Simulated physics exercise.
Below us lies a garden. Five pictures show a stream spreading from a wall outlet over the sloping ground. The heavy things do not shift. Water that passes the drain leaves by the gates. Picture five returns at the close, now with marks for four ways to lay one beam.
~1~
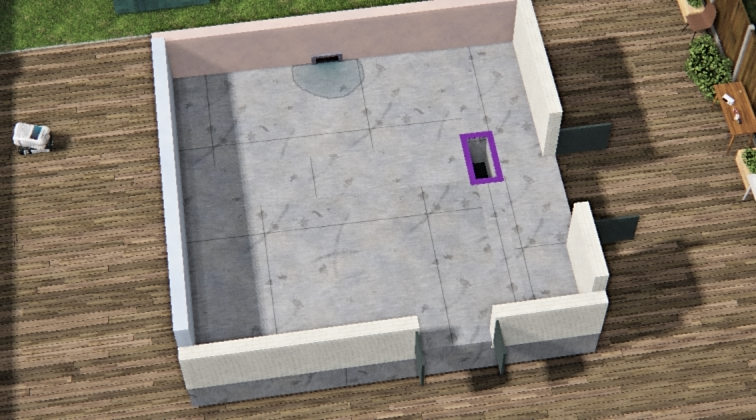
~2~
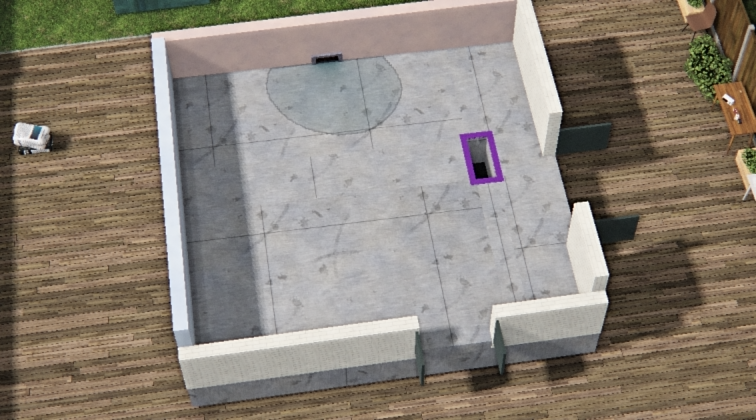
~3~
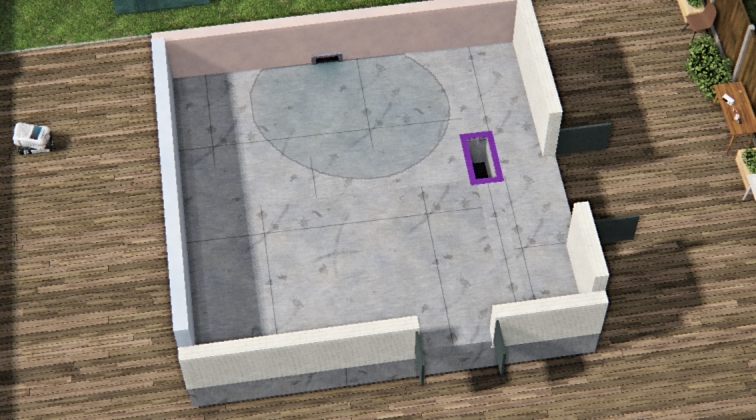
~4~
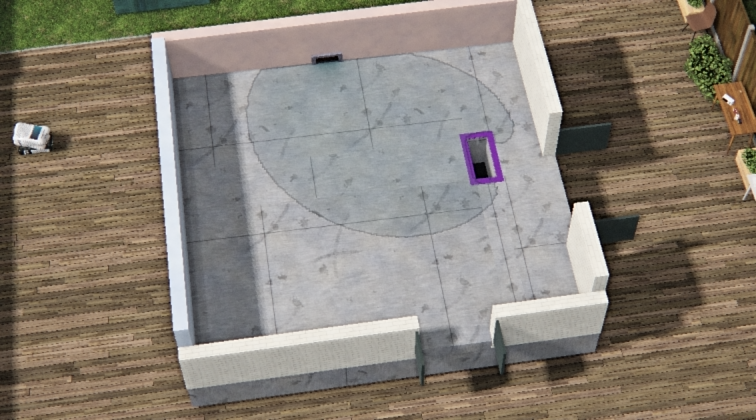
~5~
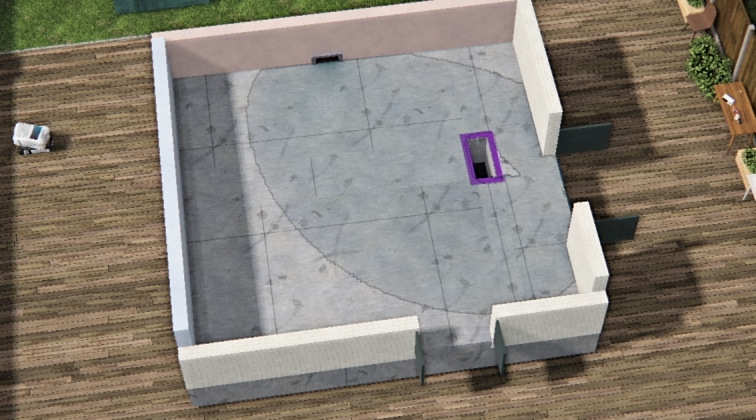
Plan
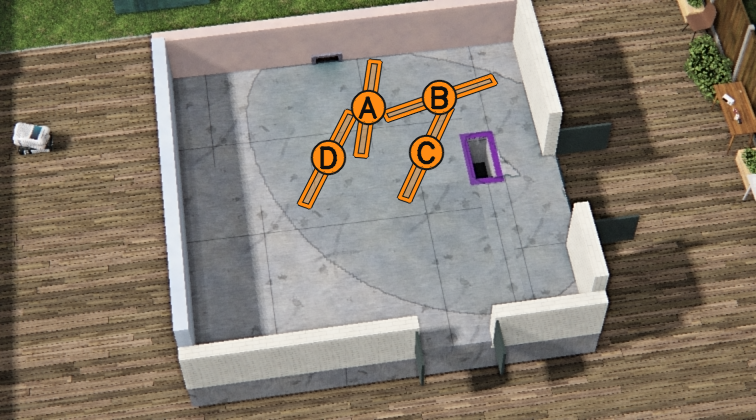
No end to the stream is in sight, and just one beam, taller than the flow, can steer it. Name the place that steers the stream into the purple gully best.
D beats the others.
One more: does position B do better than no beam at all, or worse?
Worse.
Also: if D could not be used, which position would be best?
B.
On the marked copy, A from (360, 155) to (374, 61); B from (385, 116) to (493, 79); C from (404, 199) to (447, 107); D from (304, 205) to (351, 112).
Choosing A, next to none of the stream goes into the purple gully, about 99 % out by the gates.
Choosing B, about 12 % of the stream goes into the purple gully, about 88 % out by the gates.
Choosing C, about 2 % of the stream goes into the purple gully, about 98 % out by the gates.
Choosing D, about 23 % of the stream goes into the purple gully, about 75 % out by the gates.
